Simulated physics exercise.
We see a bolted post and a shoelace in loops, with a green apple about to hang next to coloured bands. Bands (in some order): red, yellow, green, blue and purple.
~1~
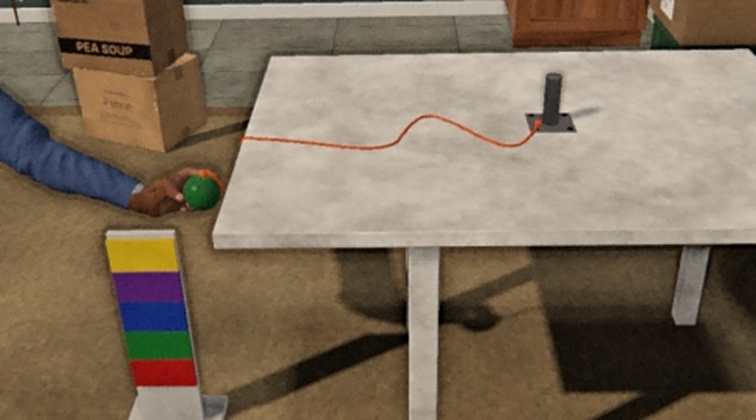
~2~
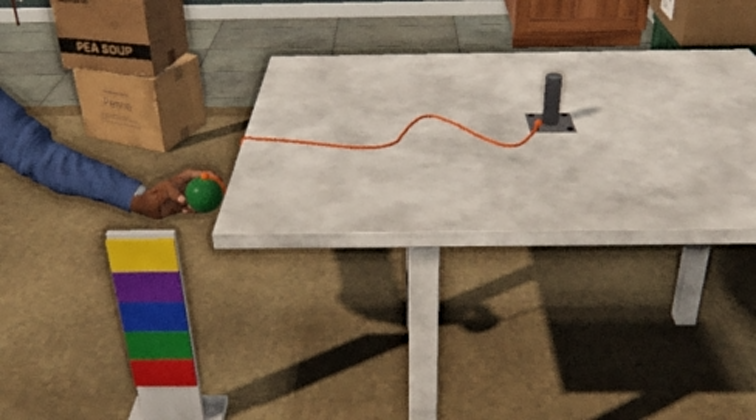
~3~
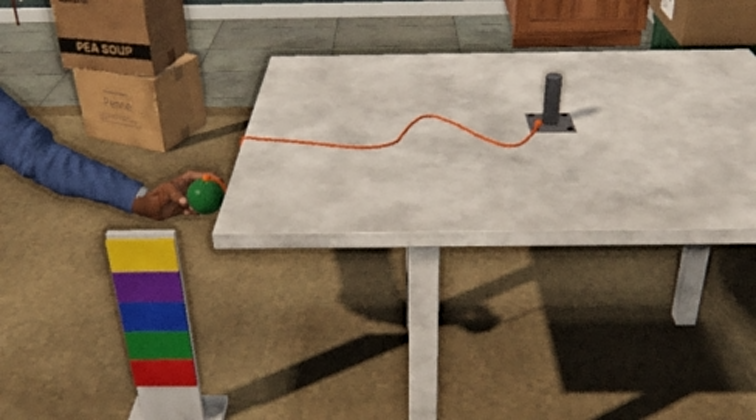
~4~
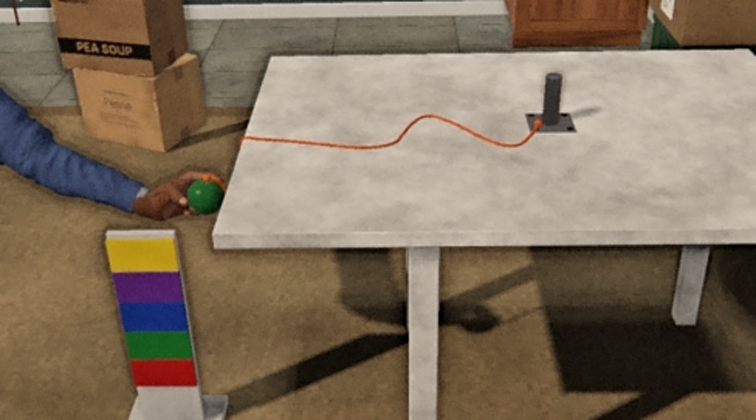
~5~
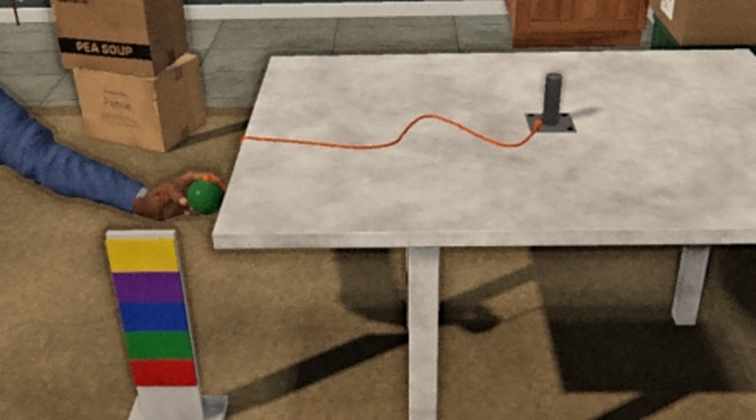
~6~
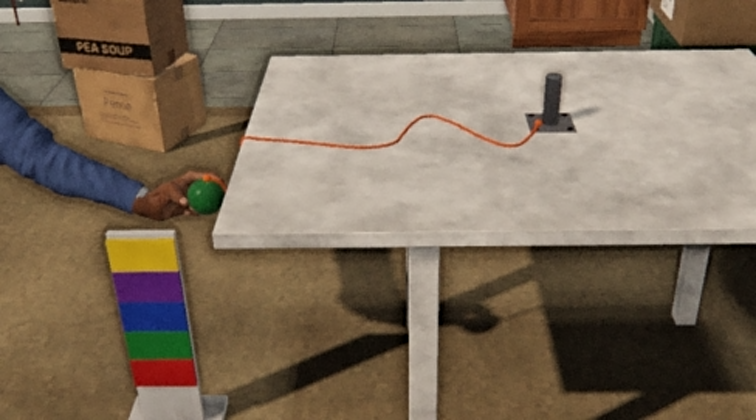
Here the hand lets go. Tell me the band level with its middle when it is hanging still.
That is the green band.
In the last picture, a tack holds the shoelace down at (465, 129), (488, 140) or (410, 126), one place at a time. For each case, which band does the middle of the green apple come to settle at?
Try by try: Blue; blue; purple.
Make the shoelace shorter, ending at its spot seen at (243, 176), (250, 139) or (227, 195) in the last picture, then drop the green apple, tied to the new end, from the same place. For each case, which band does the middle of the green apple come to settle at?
Lab note - try 1: Purple; try 2: Yellow; try 3: Blue.
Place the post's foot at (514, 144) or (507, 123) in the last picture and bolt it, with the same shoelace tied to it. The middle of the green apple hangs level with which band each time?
Going case by case, it's red and then red.
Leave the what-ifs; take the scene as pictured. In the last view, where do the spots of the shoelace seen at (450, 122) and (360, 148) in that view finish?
First: (393, 128). Second: (258, 134).
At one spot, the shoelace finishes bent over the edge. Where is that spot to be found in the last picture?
Location: About (347, 147).
A little later, apple near (250, 314); level with blue.
Next, apple near (283, 329); level with green.
When it is over, apple near (267, 334); level with green. Its middle rests at the green band.
